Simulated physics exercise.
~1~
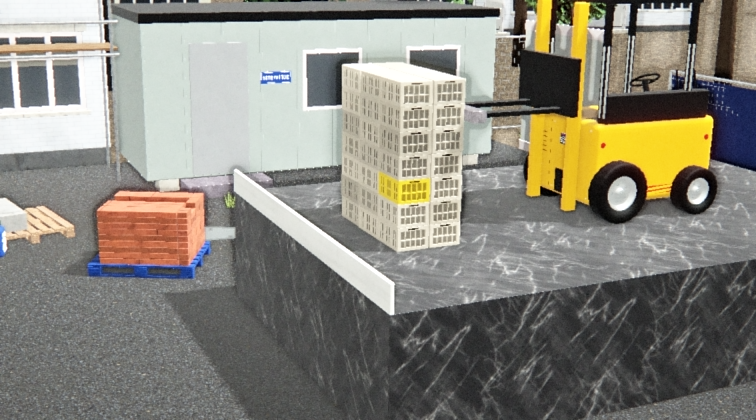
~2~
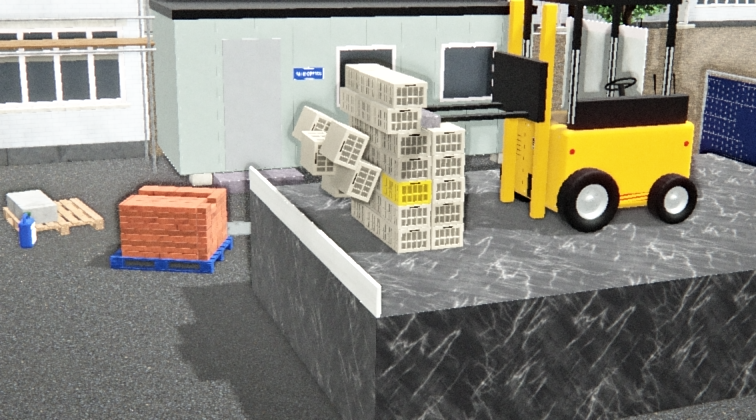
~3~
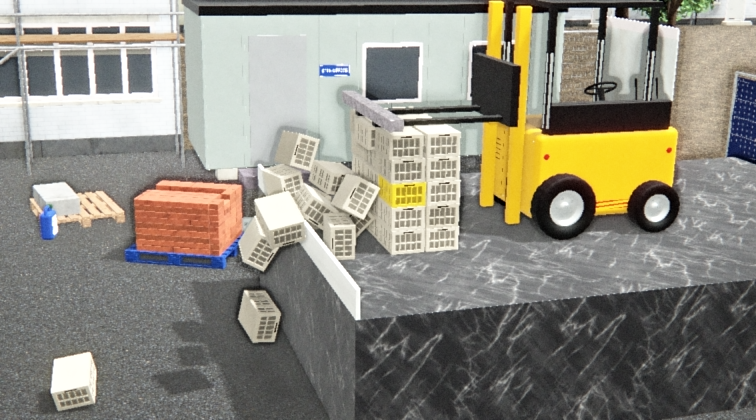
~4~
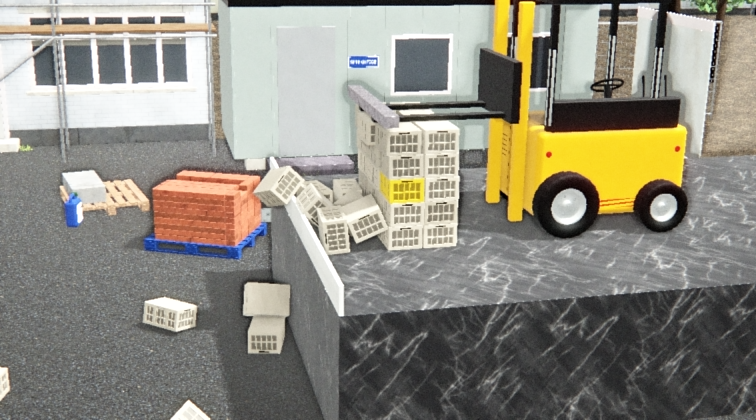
A yellow forklift pushed a beam leftward into the upper part of a tall crate stack on a raised dock, toppling crates toward the edge. Several dropped to the ground below, others piled up against the white board, and the yellow crate stayed put.
